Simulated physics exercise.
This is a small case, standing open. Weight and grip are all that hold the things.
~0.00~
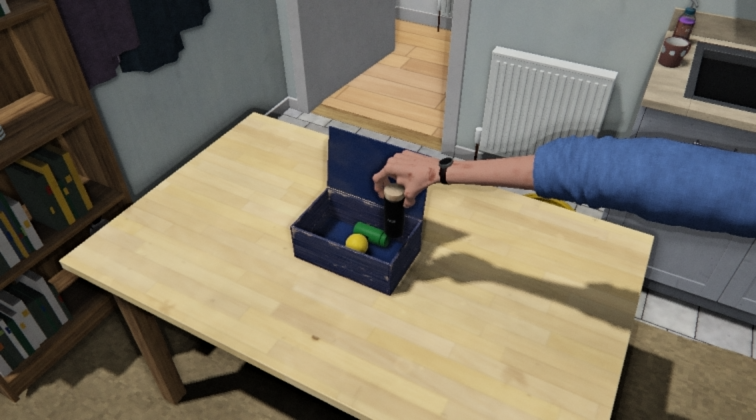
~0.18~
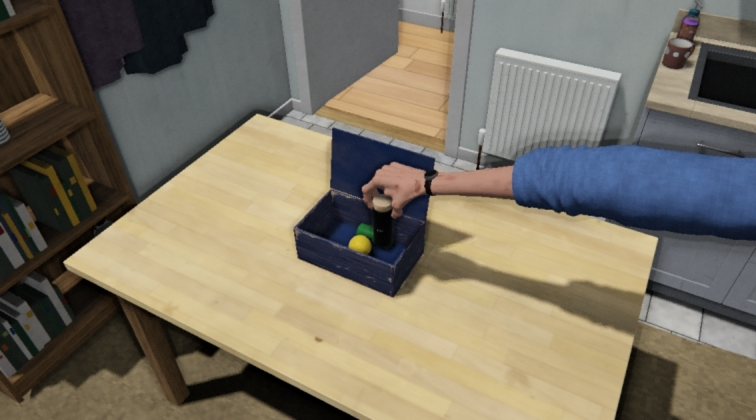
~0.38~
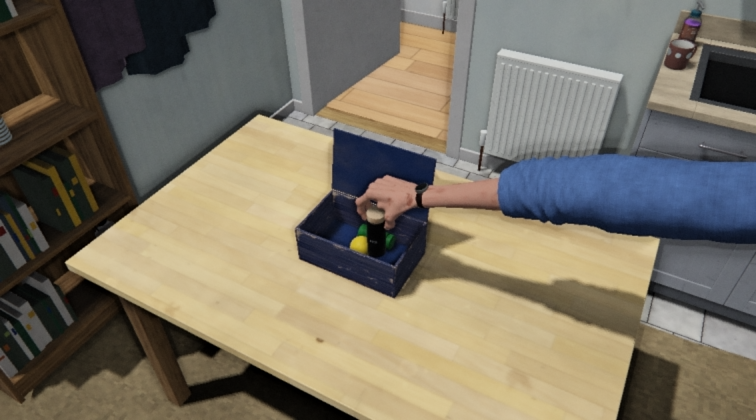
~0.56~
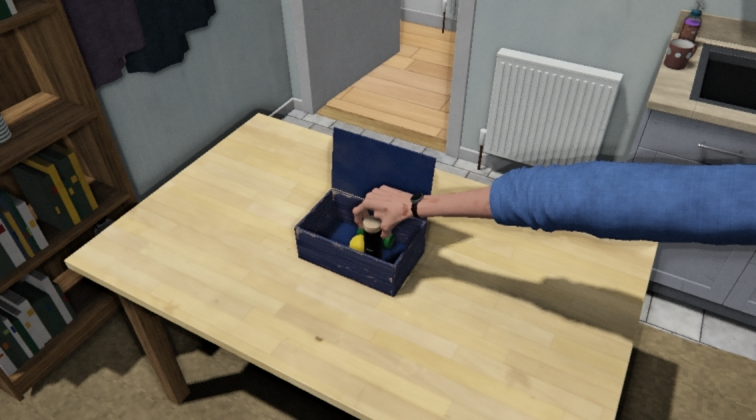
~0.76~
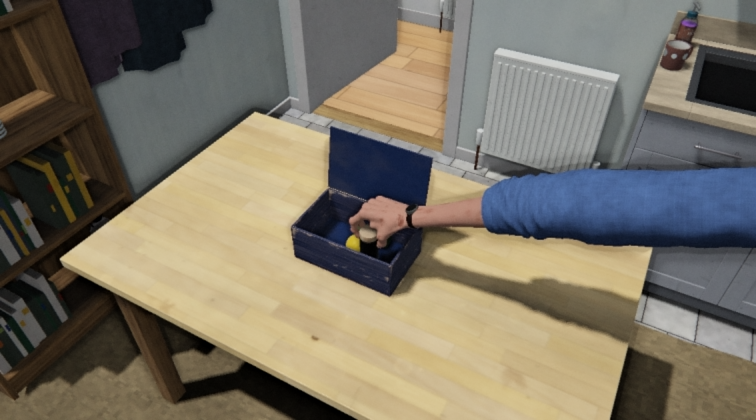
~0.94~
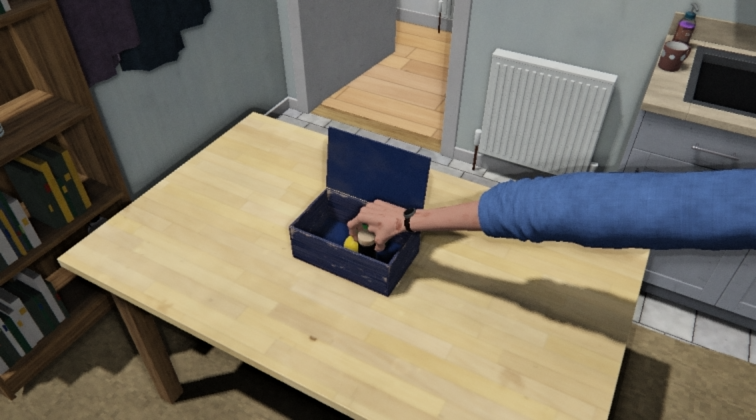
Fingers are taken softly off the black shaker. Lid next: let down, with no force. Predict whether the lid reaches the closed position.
It does not reach it.
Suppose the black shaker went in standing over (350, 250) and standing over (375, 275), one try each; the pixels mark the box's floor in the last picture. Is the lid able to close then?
On the first try the lid goes all the way down, and on the second it stays partly open.
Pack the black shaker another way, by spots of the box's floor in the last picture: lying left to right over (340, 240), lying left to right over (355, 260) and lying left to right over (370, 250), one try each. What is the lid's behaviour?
On the first attempt the lid drops into place, on the second it drops into place, and on the third it drops into place.
After 2.44 s, lid 64° above the rim.
After 3.04 s, lid 21° above the rim.
At rest (6.5 s), lid 12° above the rim; all 3 in place. Seen from the same camera at the end, black shaker near (367, 253).
